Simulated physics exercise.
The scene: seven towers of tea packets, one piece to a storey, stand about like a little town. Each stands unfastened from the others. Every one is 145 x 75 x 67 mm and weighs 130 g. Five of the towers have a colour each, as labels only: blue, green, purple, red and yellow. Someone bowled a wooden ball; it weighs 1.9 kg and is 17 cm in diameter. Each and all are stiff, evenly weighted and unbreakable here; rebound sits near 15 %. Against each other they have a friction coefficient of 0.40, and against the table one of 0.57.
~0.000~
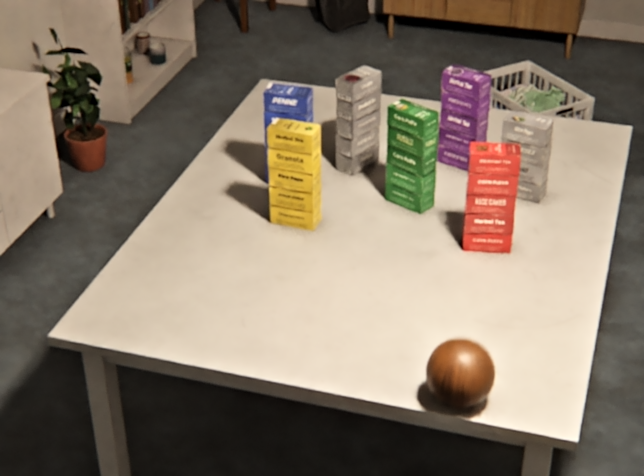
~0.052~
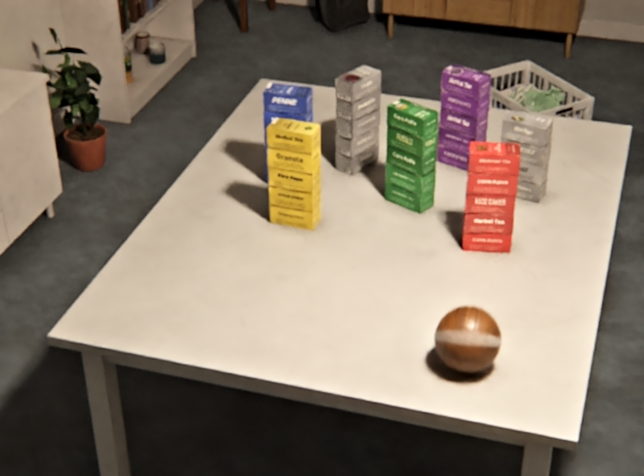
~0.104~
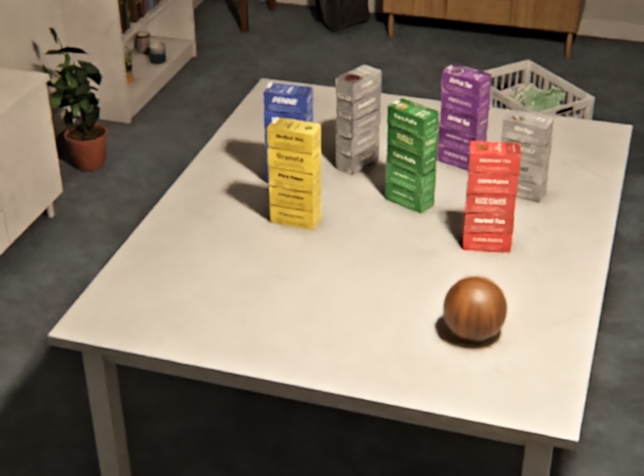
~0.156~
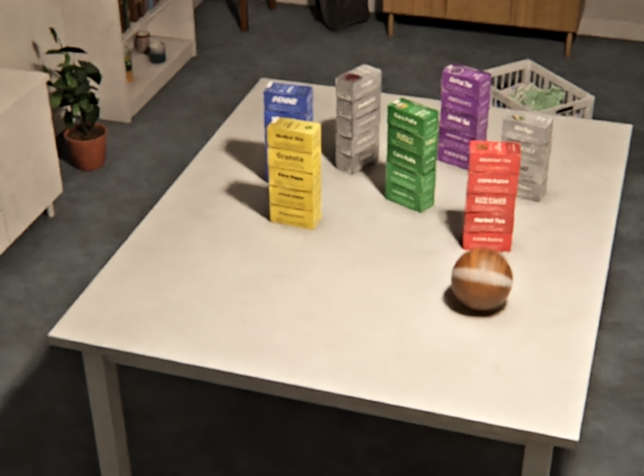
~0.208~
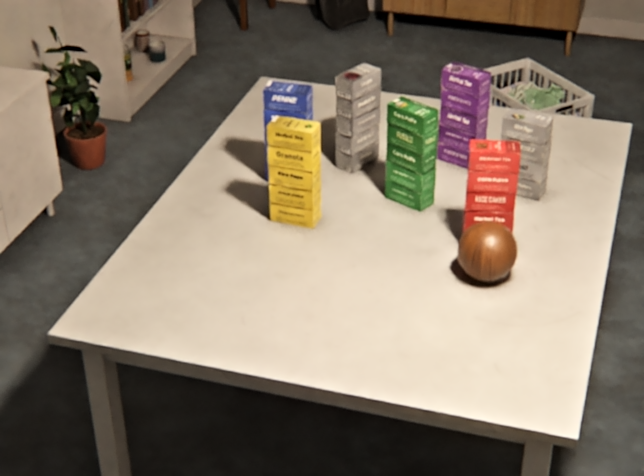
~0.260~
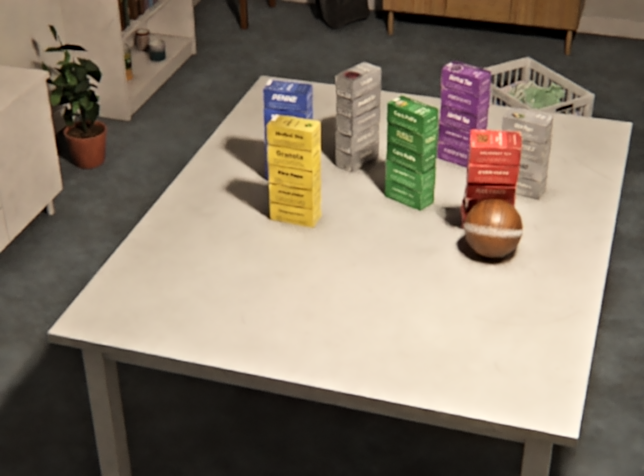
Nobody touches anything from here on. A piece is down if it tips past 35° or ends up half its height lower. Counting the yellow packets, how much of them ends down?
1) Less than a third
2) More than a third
Less than a third (1).
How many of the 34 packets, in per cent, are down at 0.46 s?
10 per cent at that moment.
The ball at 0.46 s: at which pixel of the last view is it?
It sits close to pixel (512, 173).
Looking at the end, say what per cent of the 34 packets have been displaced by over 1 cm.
40 percent of them have shifted.
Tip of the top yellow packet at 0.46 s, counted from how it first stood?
Around 0° from its start.
After 0.46 s, ball still moving; none of the 5 yellow packets down (3 of 34 in all colours); top yellow packet unmoved; top red packet on its side.
After 0.78 s, ball still moving; none of the 5 yellow packets down (6 of 34 in all colours); top yellow packet unmoved; top red packet upside down.
In the end (1.8 s), ball rolling away; none of the 5 yellow packets down (10 of 34 in all colours); top yellow packet unmoved; top red packet upside down. That is 0 per cent. From the last view, middles, top yellow packet near (294, 133), top red packet near (490, 237).
